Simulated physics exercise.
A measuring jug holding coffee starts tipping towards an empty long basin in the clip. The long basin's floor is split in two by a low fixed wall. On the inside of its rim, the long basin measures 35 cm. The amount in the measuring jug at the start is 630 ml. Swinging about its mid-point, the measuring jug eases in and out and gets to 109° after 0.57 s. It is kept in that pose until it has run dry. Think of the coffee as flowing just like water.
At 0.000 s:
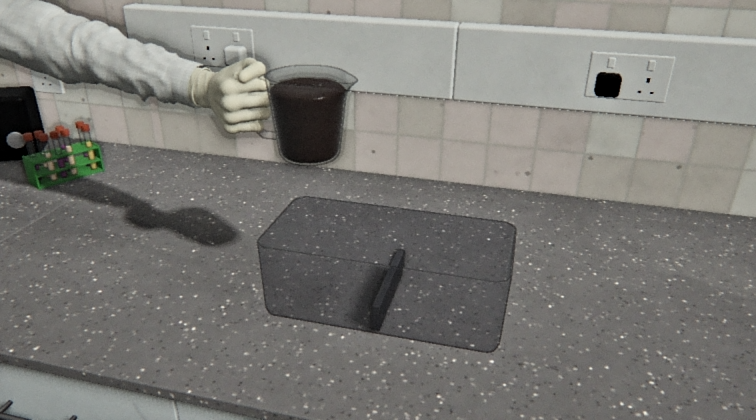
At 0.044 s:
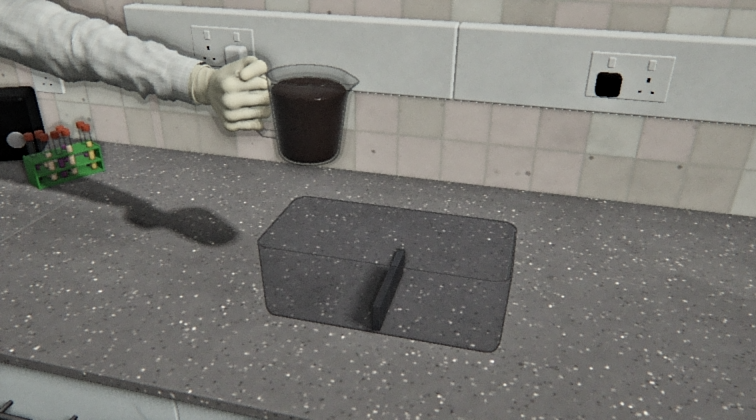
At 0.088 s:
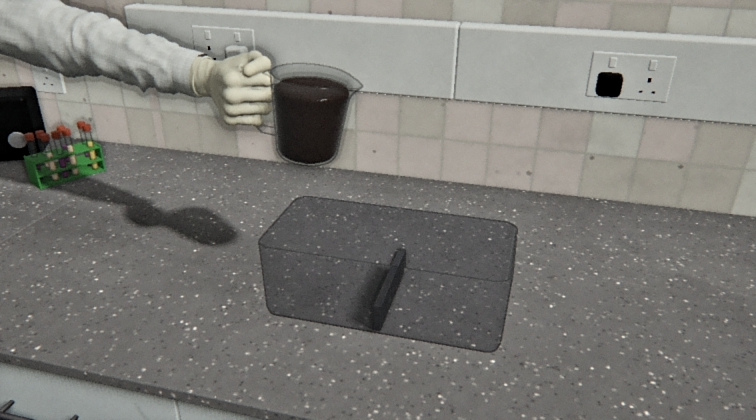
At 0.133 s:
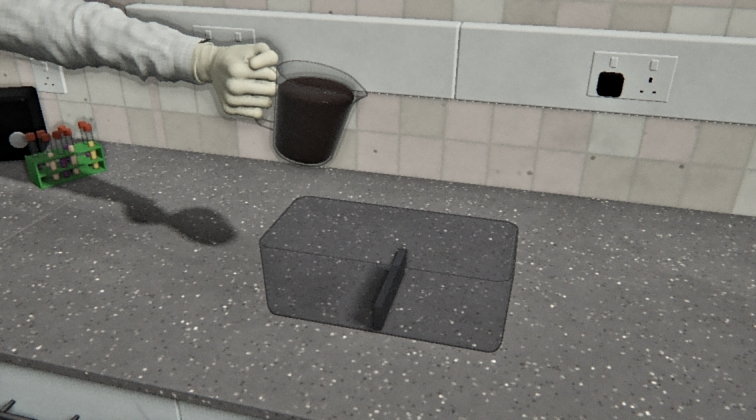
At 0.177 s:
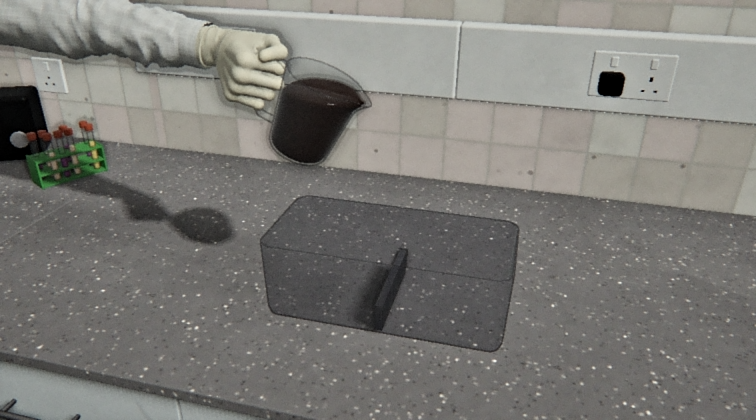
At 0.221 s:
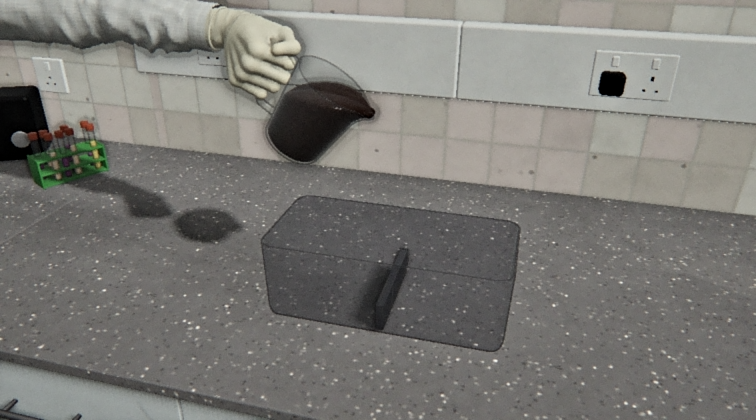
In the video, a gloved hand holds a clear measuring jug of dark brown liquid above a grey speckled worktop, behind a transparent basin with a dark divider, then gradually tilts the jug to the right, bringing liquid to its spout.
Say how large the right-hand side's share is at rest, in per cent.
Its share is roughly 67 per cent.
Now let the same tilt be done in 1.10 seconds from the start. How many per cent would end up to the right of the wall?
80 per cent.
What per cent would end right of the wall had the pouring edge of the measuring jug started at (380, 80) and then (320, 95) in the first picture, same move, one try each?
90 per cent first, 5 per cent second.
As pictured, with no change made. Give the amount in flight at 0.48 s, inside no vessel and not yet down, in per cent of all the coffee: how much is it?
Near 34 in a hundred.
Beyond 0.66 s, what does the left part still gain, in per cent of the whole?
Roughly 8 per cent.
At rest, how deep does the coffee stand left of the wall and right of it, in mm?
Left part about 6 mm deep, right part about 16 mm deep.
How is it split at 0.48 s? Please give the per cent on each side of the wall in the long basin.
0 left and 20 right, roughly.
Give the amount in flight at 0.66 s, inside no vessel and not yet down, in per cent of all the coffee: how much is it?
Near 16 percent.
By 0.48 s the tilt is 102° and 45 per cent is still to pour, 0 is left of the wall and 20 right of it.
By 0.66 s the tilt is 109° and 7 per cent is still to pour, 22 is left of the wall and 56 right of it.
By 0.86 s the tilt is 109° and 0 per cent is still to pour, 29 is left of the wall and 67 right of it.
By 1.07 s the tilt is 109° and 0 per cent is still to pour, 30 is left of the wall and 67 right of it.
At rest 30 per cent lies left of the wall, 67 right of it and 3 outside.
